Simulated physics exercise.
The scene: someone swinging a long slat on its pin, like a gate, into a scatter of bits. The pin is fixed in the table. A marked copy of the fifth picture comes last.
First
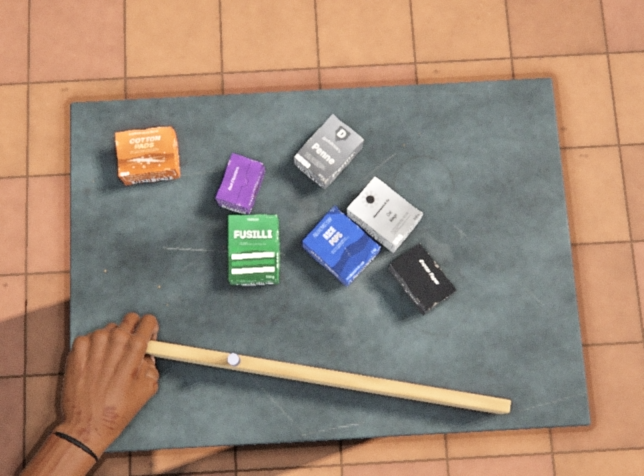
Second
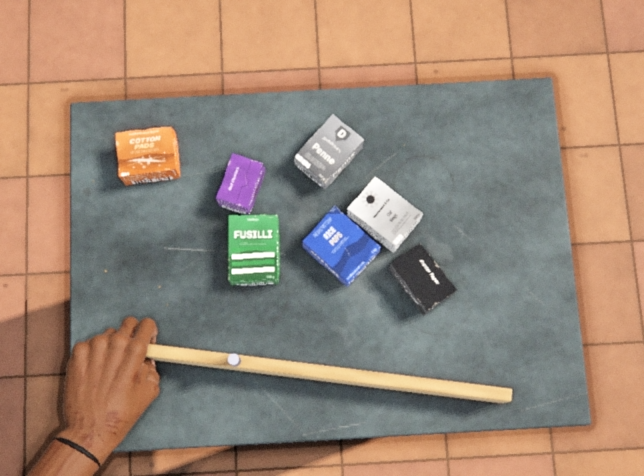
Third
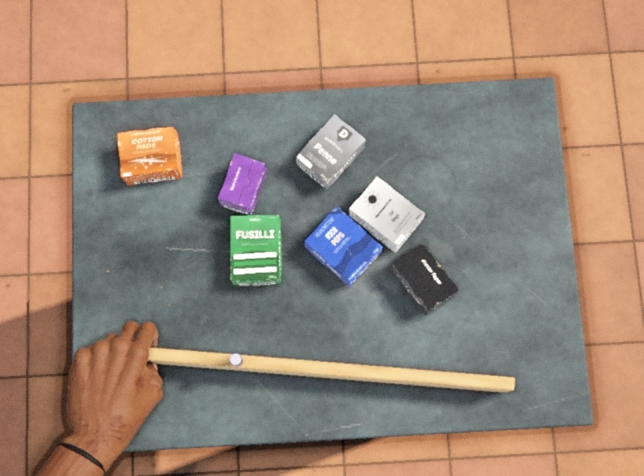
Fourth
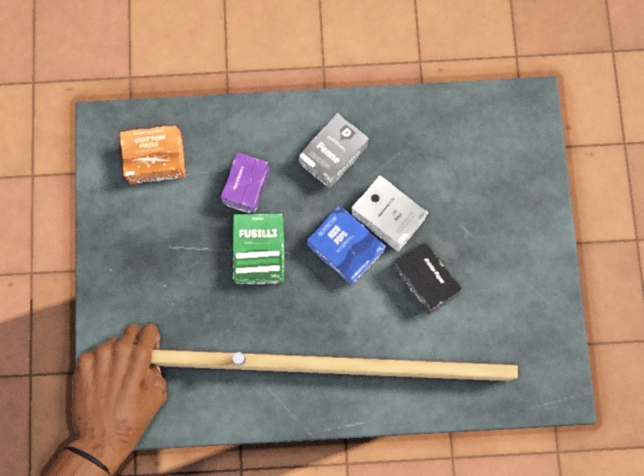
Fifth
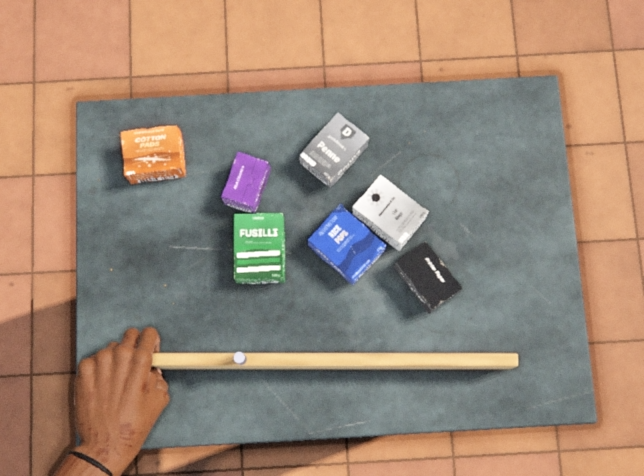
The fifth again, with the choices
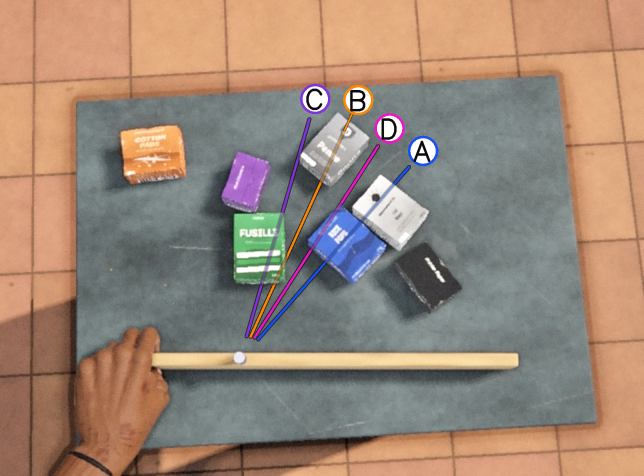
A pale wooden slat, held by a hand at its left end, lies across a dark slate-coloured board on terracotta tiles, seen from above. An orange packet sits upper left, with purple and green boxes near the middle and grey, white, blue and black ones to their right. Pivoting on its pin, the slat swings its right end slowly upward until nearly level, while the view drifts very slightly.
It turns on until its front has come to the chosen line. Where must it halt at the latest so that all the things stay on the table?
It can go as far as A.
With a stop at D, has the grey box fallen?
Yes.
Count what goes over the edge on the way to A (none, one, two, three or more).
By then, none.
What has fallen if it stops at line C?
The grey box.
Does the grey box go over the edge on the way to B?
Yes.
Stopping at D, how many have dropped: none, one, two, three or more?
In all, one.
On the copy, A at (335, 251); B at (299, 231); C at (279, 225); D at (318, 240).
On A. First, arm (377, 315); white packet (387, 207); black box (425, 261).
Then, arm (356, 275); grey box (316, 128); white packet (356, 161).
Finally, arm (335, 253); grey box (281, 100); white packet (320, 132); nothing has fallen.
By contrast, B drops the grey box; C drops the grey box; D drops the grey box.
